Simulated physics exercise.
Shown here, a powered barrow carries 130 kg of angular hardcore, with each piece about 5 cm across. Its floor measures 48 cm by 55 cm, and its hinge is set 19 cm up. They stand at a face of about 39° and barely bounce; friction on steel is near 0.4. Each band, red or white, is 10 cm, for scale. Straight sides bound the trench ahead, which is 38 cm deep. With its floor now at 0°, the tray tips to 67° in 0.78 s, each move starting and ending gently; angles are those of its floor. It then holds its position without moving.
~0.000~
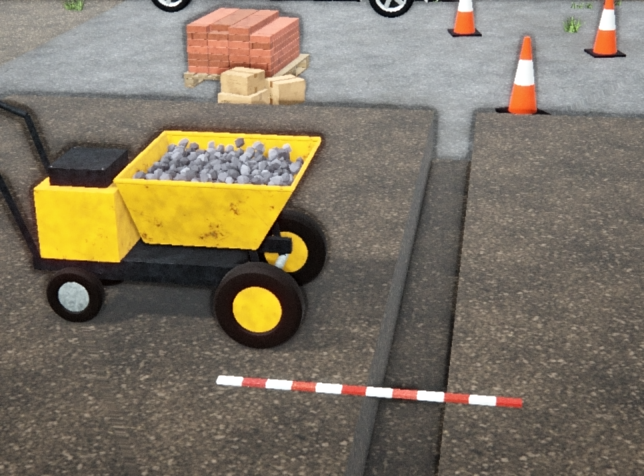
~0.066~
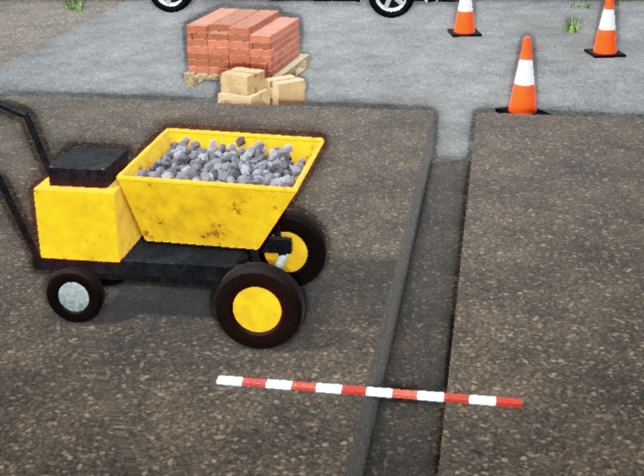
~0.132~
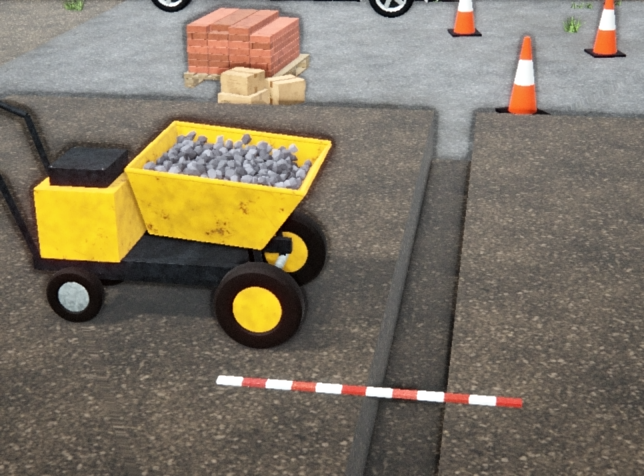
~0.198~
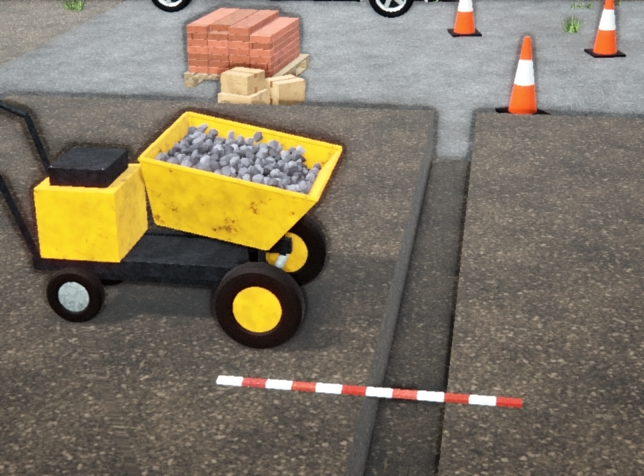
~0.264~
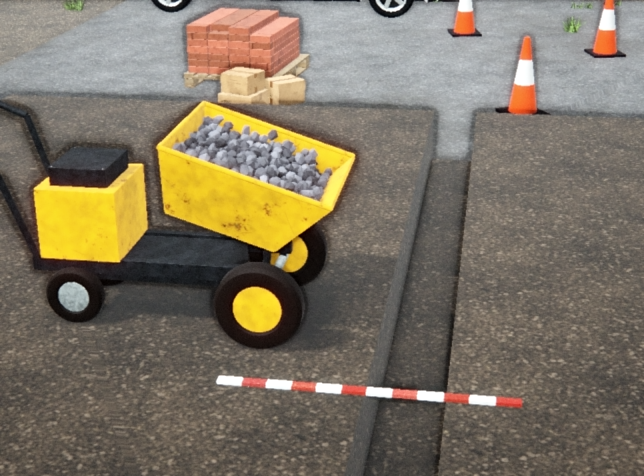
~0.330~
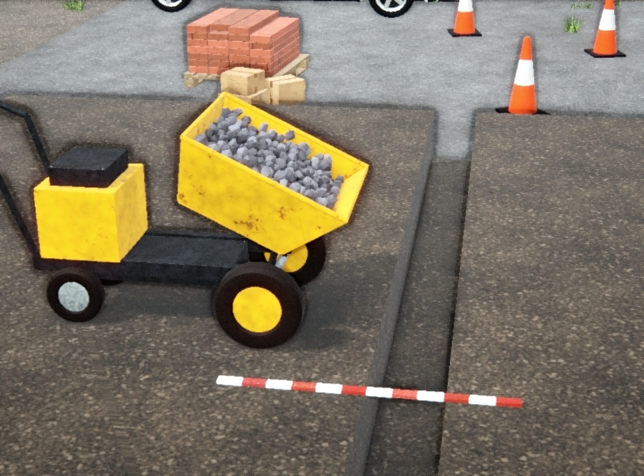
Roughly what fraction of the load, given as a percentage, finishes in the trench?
Some 37 per cent of the stones.
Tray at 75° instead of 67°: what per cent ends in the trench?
Roughly 60% would end there.
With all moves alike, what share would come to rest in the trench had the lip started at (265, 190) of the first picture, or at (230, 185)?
About 45 and 40 per cent.
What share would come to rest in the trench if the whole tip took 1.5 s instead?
Probably about 40 in a hundred.
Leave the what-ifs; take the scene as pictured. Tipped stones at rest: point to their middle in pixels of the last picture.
Resting centre: About (435, 385).
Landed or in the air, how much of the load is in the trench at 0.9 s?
Approx. 15 % of the load.
After 0.6 s the floor is at 56°; 100 % in the tray; the foremost stones are at (382, 249).
After 0.9 s the floor is at 67°; 83 % in the tray, 15 % in the trench, 2 % past the trench; the foremost stones are at (464, 322).
After 1.2 s the floor is at 67°; 58 % in the tray, 26 % in the trench, 16 % past the trench; the foremost stones are at (583, 345).
After 3.2 s the floor is at 67°; 47 % in the tray, 37 % in the trench, 16 % past the trench; the foremost stones are at (624, 334).
